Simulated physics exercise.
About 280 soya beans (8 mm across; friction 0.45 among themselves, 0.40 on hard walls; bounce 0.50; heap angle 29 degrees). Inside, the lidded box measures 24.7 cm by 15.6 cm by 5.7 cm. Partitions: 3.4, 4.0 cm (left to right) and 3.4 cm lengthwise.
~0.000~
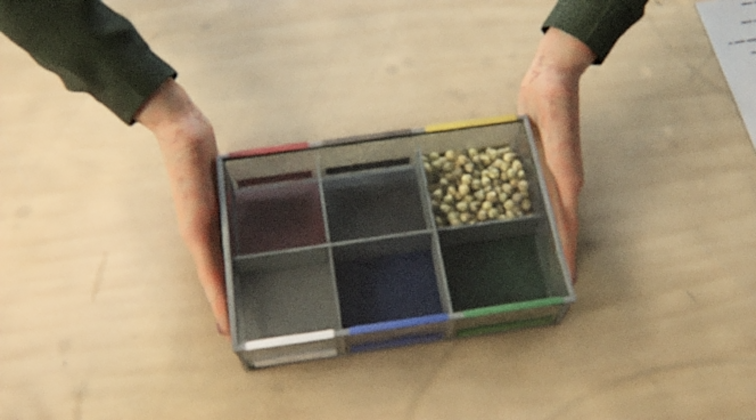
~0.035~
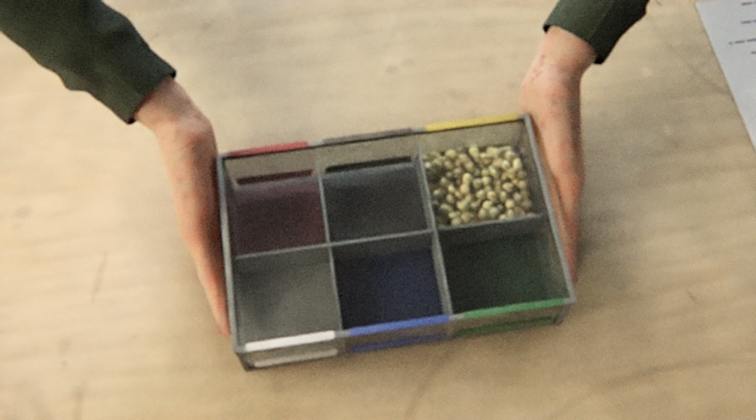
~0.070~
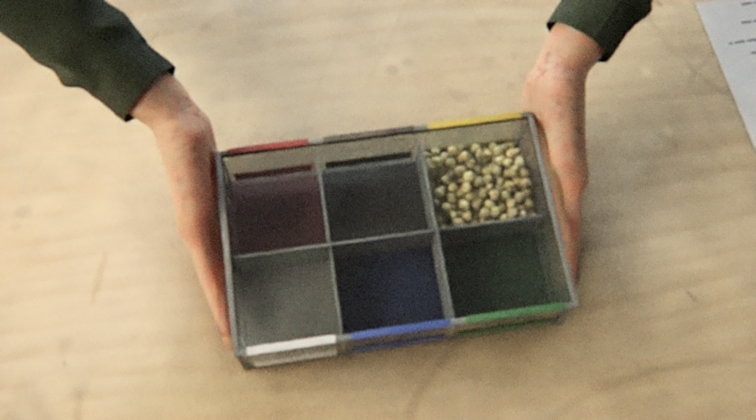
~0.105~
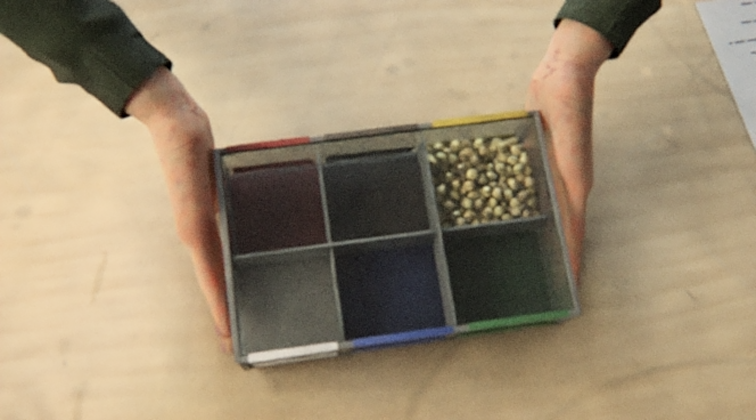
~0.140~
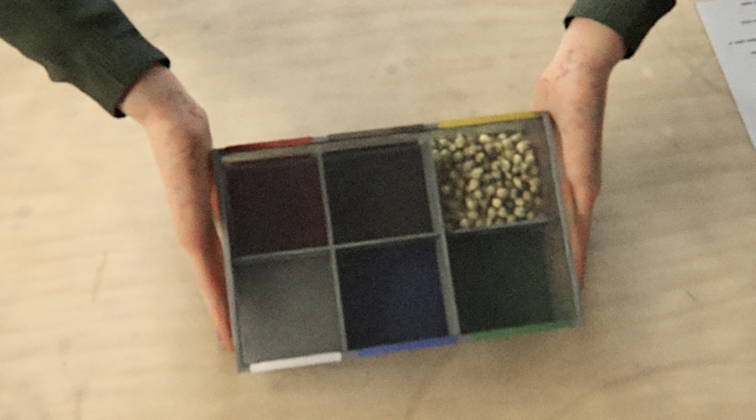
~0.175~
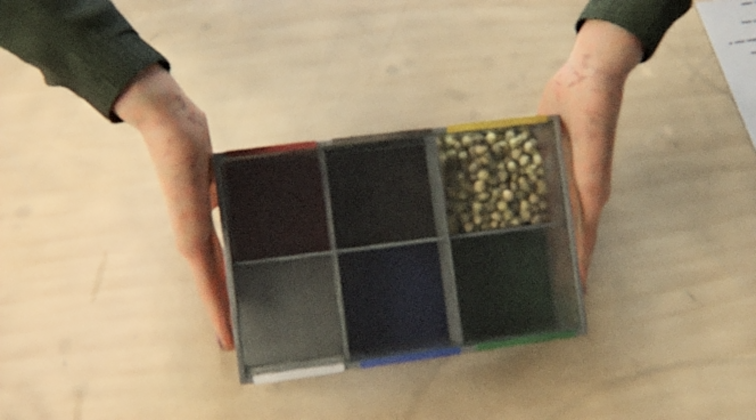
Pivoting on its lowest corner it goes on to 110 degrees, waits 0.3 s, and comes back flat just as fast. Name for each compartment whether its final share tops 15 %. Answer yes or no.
Red no, blue no, green yes, yellow no, white no, black no.
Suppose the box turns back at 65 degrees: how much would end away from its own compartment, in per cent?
About 35 per cent.
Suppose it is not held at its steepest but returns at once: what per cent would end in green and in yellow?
Green 75; yellow 15.
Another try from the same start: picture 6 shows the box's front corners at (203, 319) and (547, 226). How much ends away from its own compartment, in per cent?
In that case some 10 per cent.
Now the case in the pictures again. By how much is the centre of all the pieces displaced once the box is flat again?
Some 8.5 cm.
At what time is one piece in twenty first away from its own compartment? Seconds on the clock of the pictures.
At about 0.50 s.
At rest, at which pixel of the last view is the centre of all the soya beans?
At about (499, 292).
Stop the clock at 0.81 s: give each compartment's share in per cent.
Red 0, blue 5, green 65, yellow 30, white 0, black 0.
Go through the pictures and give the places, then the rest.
Box tilt 0 degrees, front corners at (238, 346) and (570, 298); yellow 100 %, in the first frame.
Box tilt 1 degrees, front corners at (239, 347) and (570, 299), in the second frame.
Box tilt 4 degrees, front corners at (239, 351) and (572, 303), lowest corner right front, in the third frame.
Box tilt 10 degrees, front corners at (241, 357) and (575, 310), lowest corner right front, in the fourth frame.
Box tilt 17 degrees, front corners at (243, 367) and (578, 320), lowest corner right front, in the fifth frame.
Box tilt 24 degrees, front corners at (245, 378) and (582, 330), lowest corner right front; yellow 100 %. Its pace works out near 210 degrees a second, in the sixth frame.
After 0.81 s, tilt 110 degrees; blue 5 %, green 65 %, yellow 30 %.
After 1.24 s, tilt 61 degrees; blue 10 %, green 85 %, yellow 5 %.
Then, at 1.74 s, tilt 0 degrees; blue 10 %, green 85 %, yellow 5 %.
At rest (2.2 s), red 0 %, blue 10 %, green 85 %, yellow 5 %, white 0 %, black 0 %.
